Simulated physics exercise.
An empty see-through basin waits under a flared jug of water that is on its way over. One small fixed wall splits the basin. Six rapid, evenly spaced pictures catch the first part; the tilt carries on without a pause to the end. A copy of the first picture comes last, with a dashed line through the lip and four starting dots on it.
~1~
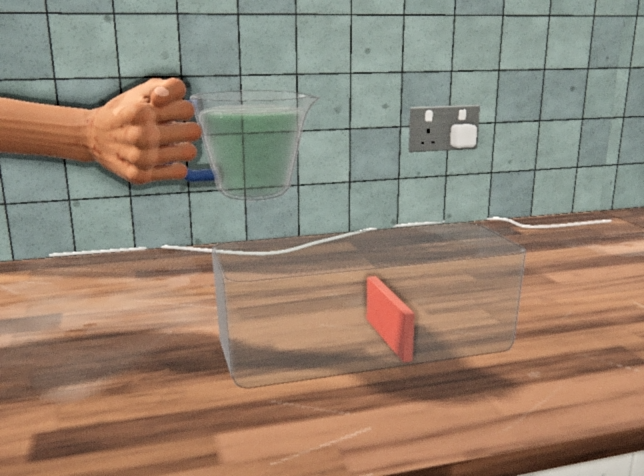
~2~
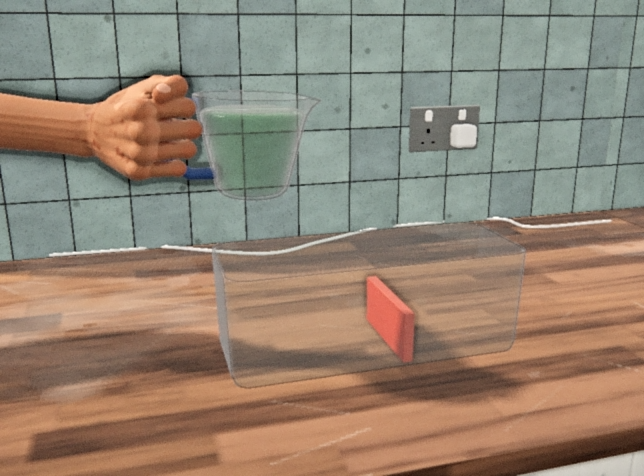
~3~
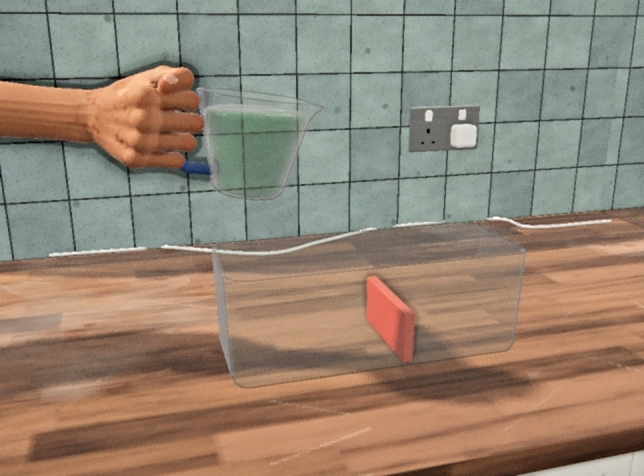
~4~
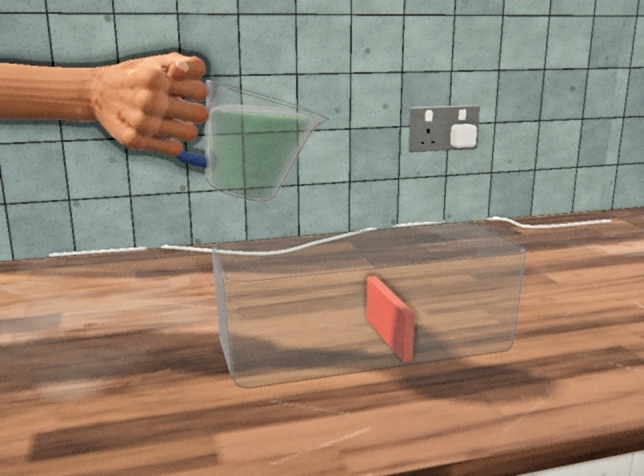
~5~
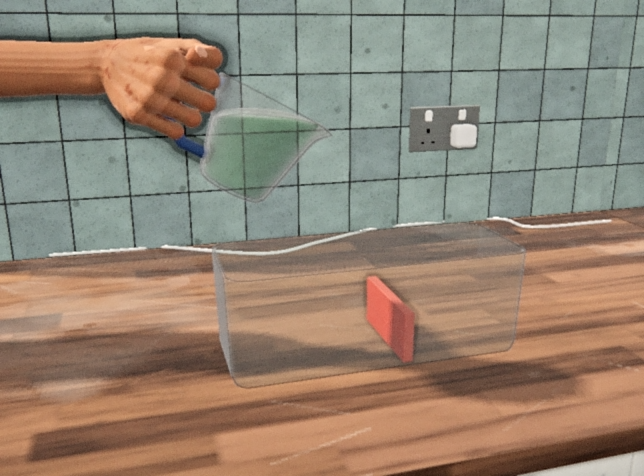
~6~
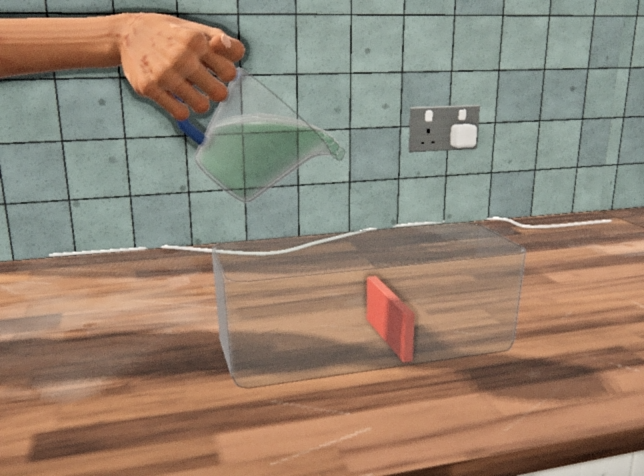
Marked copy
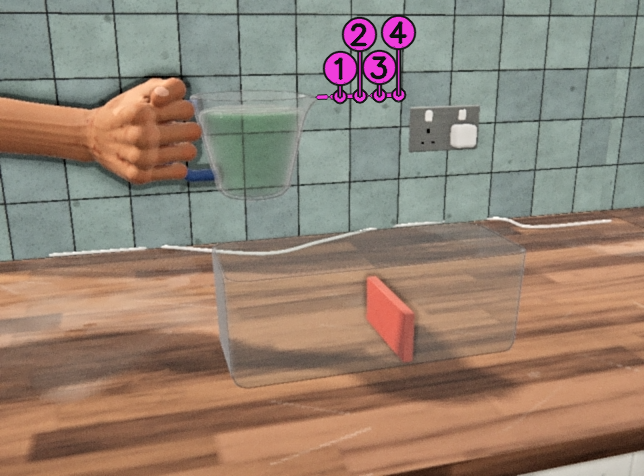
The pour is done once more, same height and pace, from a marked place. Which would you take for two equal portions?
Best: 2.
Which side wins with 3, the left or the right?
More ends on the right.
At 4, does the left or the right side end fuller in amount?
More ends on the right.
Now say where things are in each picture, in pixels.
Upright, lip at (318, 97); basin from (232, 386) to (511, 346); top of the wall at (390, 294); nothing has left yet, in the first picture.
Tipped about 2°, lip at (319, 99); nothing has left yet, in the second picture.
Tipped about 8°, lip at (323, 106); nothing has left yet, in the third picture.
Tipped about 17°, lip at (327, 118); nothing has left yet, in the fourth picture.
Tipped about 29°, lip at (330, 134); nothing has left yet, in the fifth picture.
Tipped about 43°, lip at (329, 153); water is over the lip, down to (339, 157), in the sixth picture.
On the marked copy, 1 at (340, 96); 2 at (359, 96); 3 at (379, 95); 4 at (398, 94).
For dot 1, about 74 % ends left of the wall and 24 % right of it.
For dot 2, about 51 % ends left of the wall and 48 % right of it.
For dot 3, about 18 % ends left of the wall and 80 % right of it.
For dot 4, about 5 % ends left of the wall and 91 % right of it; 4 % is lost outside.
